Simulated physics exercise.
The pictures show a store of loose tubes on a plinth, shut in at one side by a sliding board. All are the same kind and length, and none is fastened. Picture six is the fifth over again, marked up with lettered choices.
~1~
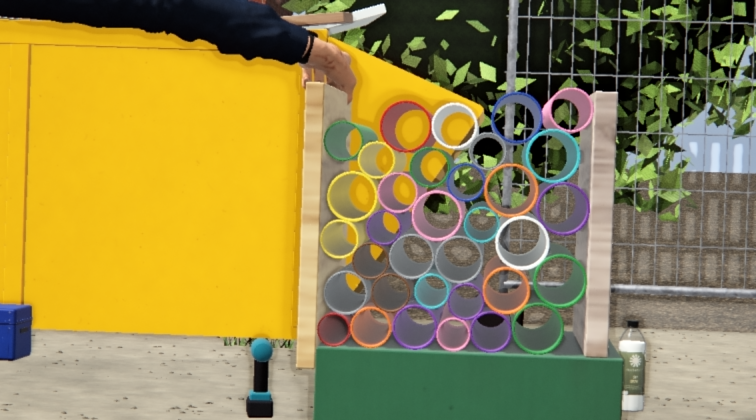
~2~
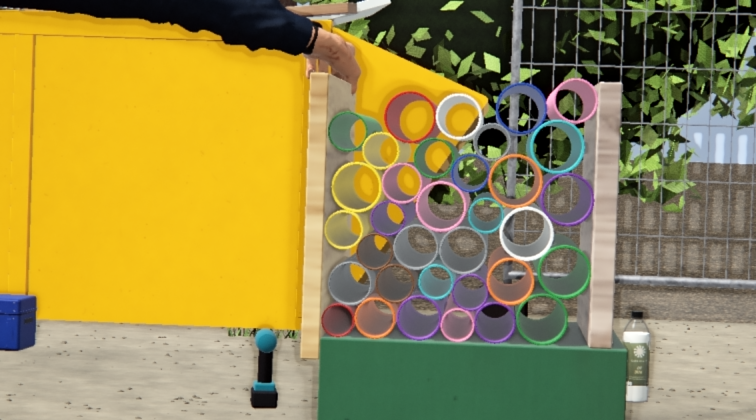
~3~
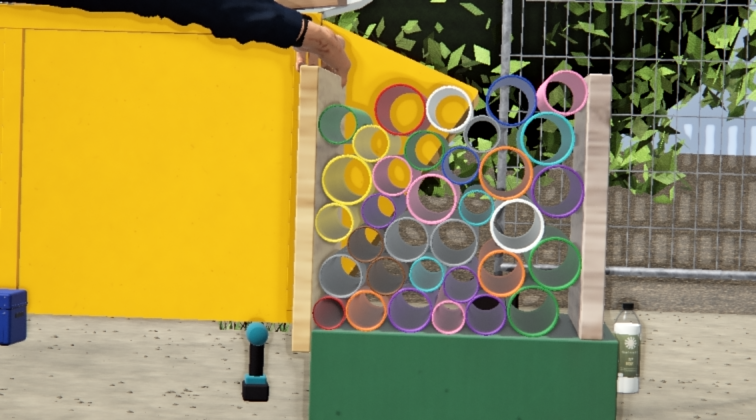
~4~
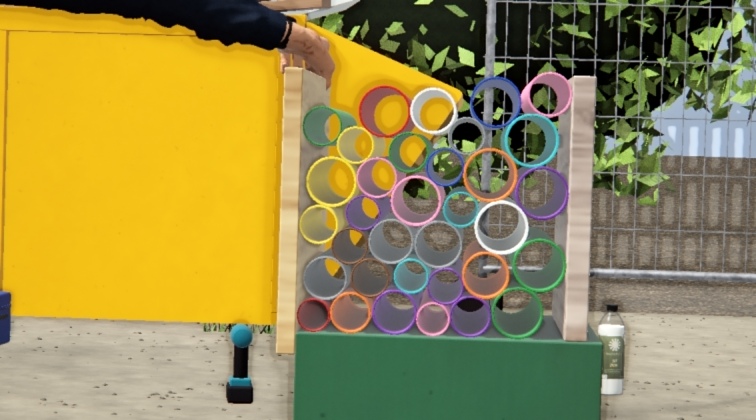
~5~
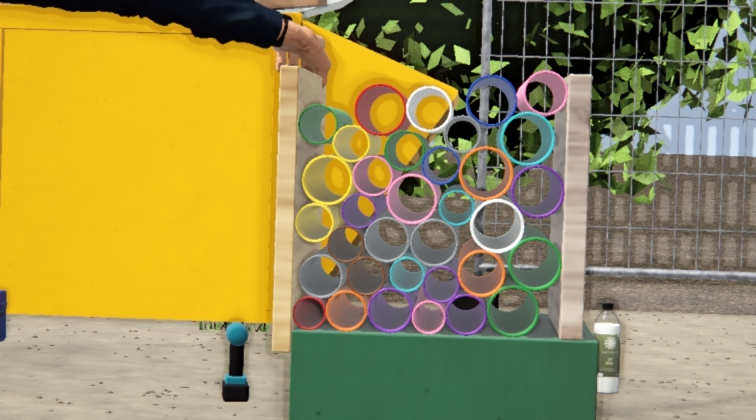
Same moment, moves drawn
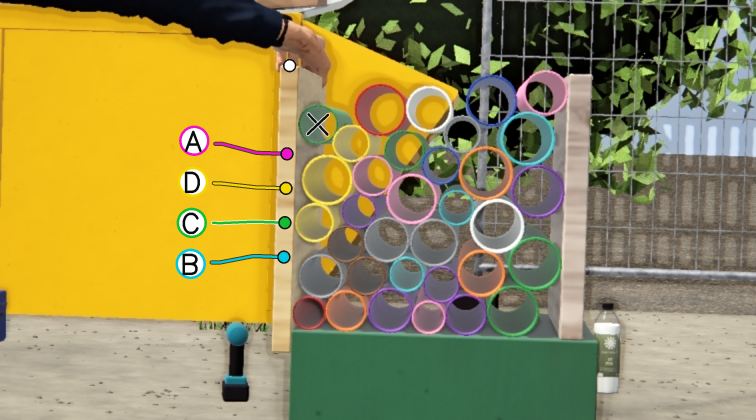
A hand rests atop the left side board beside stacked colourful tubes, which stay still.
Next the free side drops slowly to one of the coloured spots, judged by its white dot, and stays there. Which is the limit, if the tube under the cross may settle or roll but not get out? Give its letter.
The last mark within the limit is A.
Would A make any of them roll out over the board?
No.
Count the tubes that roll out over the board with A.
It comes to none.
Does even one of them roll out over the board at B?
Yes, at B.
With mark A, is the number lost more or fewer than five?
It loses fewer than five.
On the marked copy, A at (287, 153); B at (284, 257); C at (285, 223); D at (286, 189); the cross at (318, 125); the white dot at (289, 66).
Following A. Soon after the start, top of the board (299, 111).
Later, top of the board (297, 154).
In the end, top of the board (297, 154), none out over the board, the crossed one still inside.
As for the rest, B lets the crossed one out; C lets the crossed one out; D lets the crossed one out.
